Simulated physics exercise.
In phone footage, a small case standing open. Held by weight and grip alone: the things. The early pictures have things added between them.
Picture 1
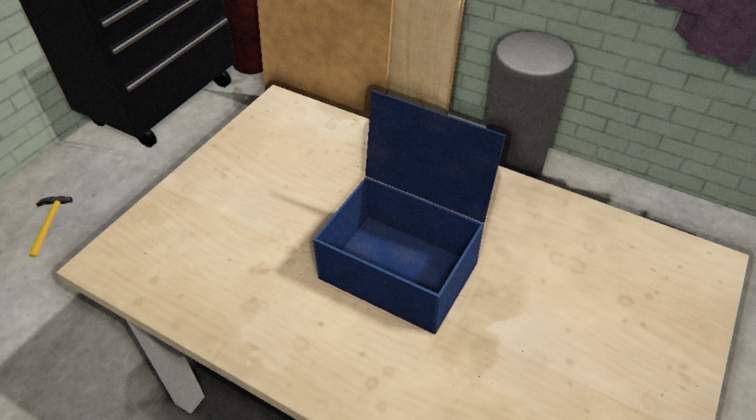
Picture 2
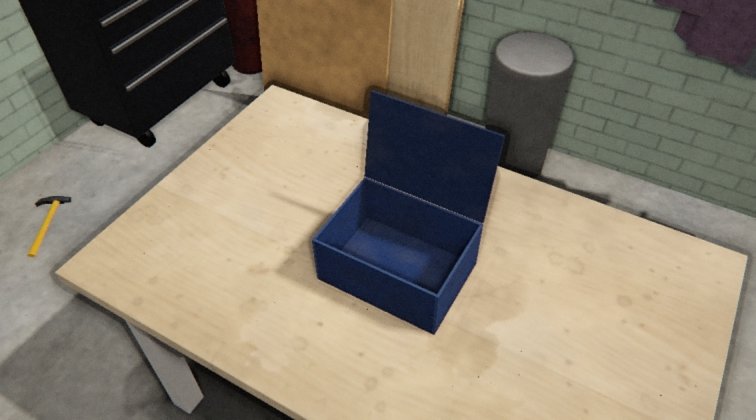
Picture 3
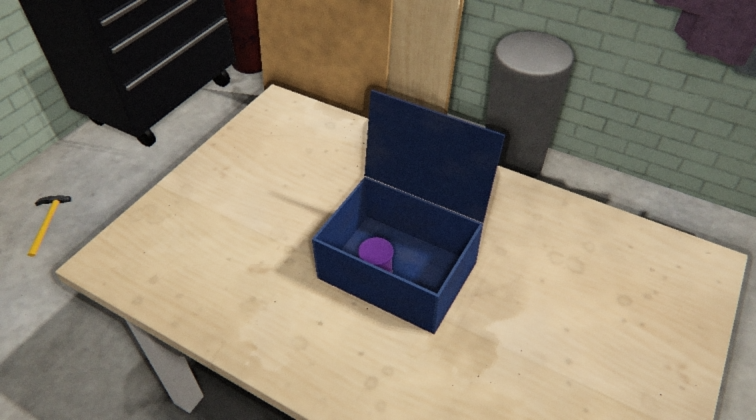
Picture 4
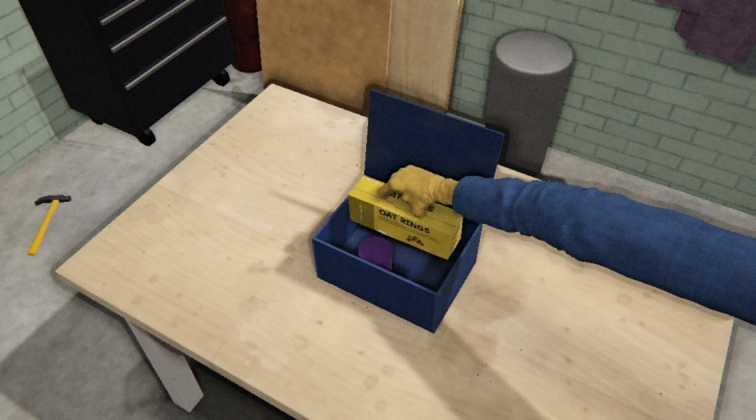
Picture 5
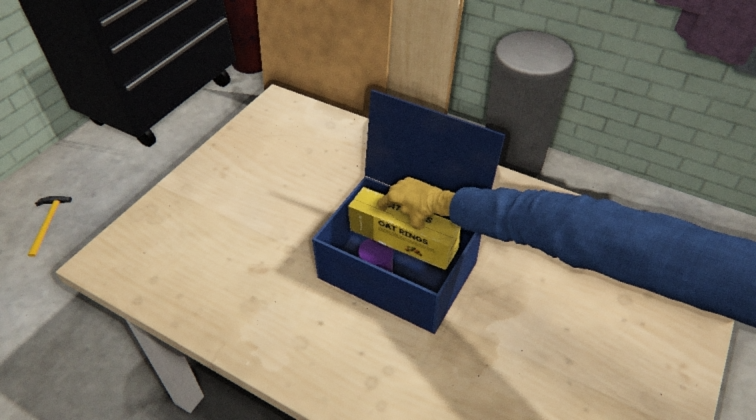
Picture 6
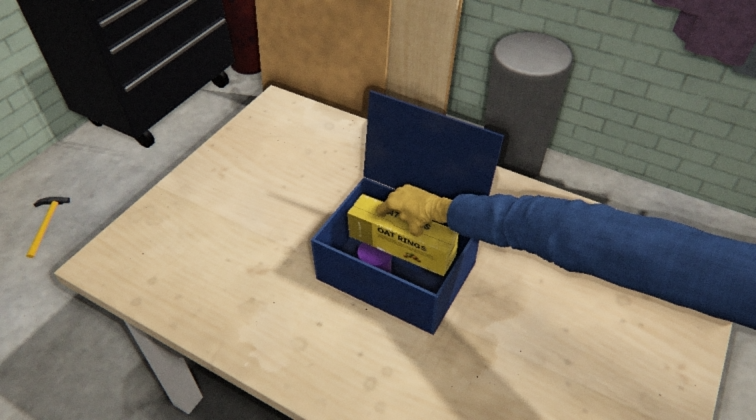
In the video, an open blue case sits empty on a wooden table, then a purple tin appears inside it, and a gloved hand in a blue sleeve lowers a yellow carton into the case behind the tin.
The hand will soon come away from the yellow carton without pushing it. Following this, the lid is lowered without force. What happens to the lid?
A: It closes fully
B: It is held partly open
A, it closes fully.
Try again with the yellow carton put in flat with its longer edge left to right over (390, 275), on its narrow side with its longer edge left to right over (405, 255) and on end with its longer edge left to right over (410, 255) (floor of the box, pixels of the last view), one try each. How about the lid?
Lid, in order: Fully down, fully down, held open.
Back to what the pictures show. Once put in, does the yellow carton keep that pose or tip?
Looking at the last picture, it sits at an angle.
Then, 1.30 s later than the last frame, lid 86° above the rim; yellow carton on its side near (407, 247).
Then, 1.80 s later than the last frame, lid 36° above the rim; yellow carton on its side near (407, 247).
When it is over, lid shut; lying over in the box, yellow carton; purple tin as before. End places, in pixels of the last picture, yellow carton near (407, 247).
